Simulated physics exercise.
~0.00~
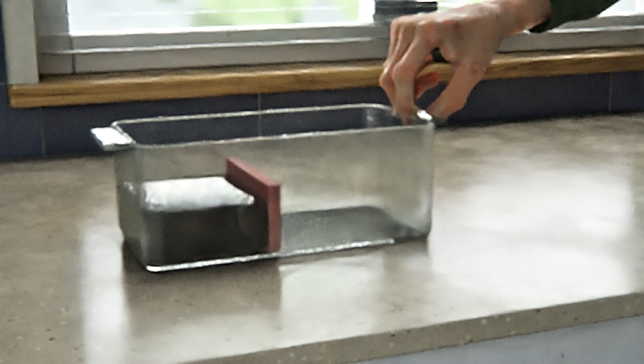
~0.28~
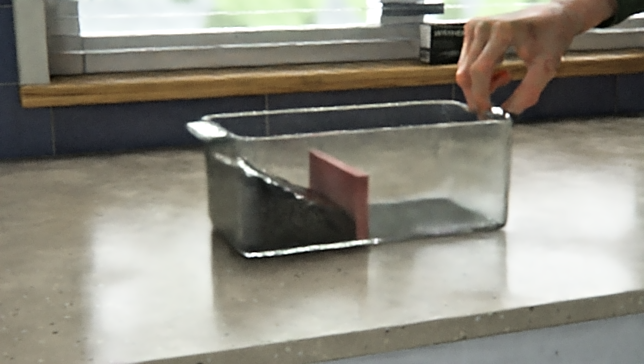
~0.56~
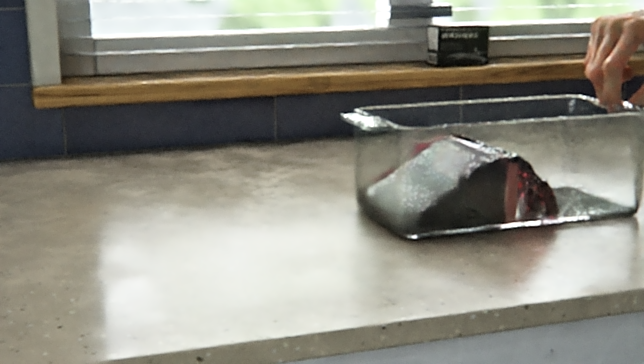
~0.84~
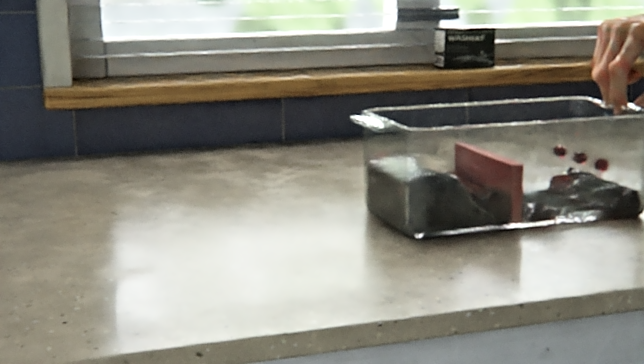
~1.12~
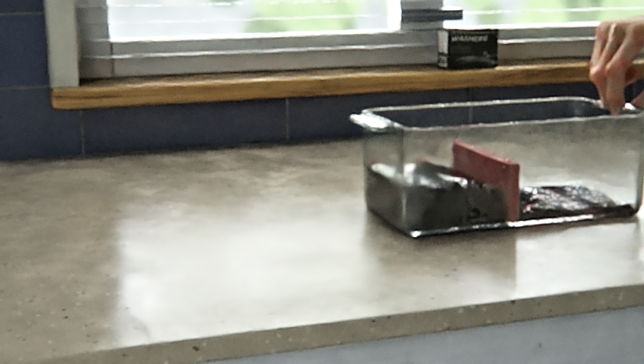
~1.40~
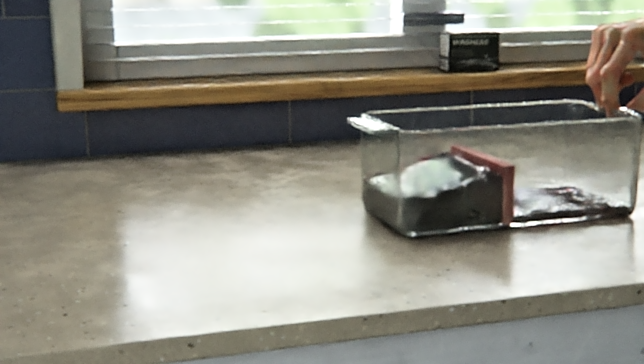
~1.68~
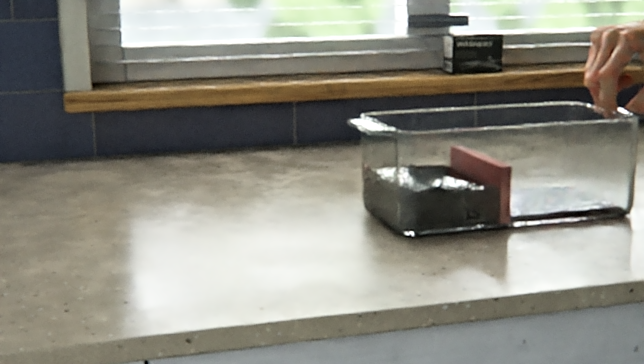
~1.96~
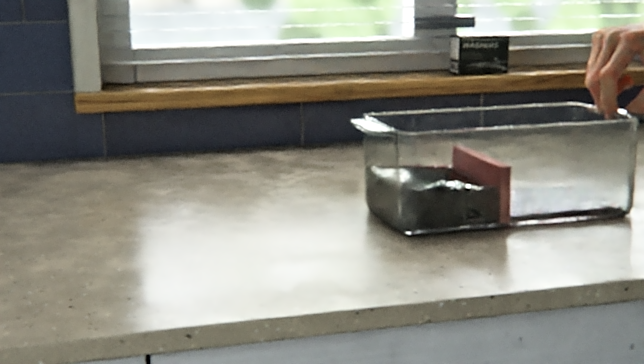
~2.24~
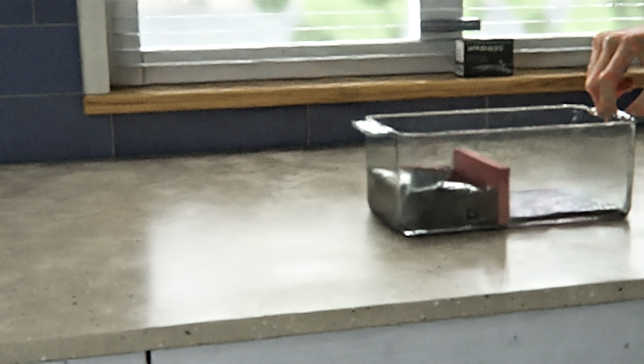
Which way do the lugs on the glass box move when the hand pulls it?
The lugs move to the right along with the glass box.
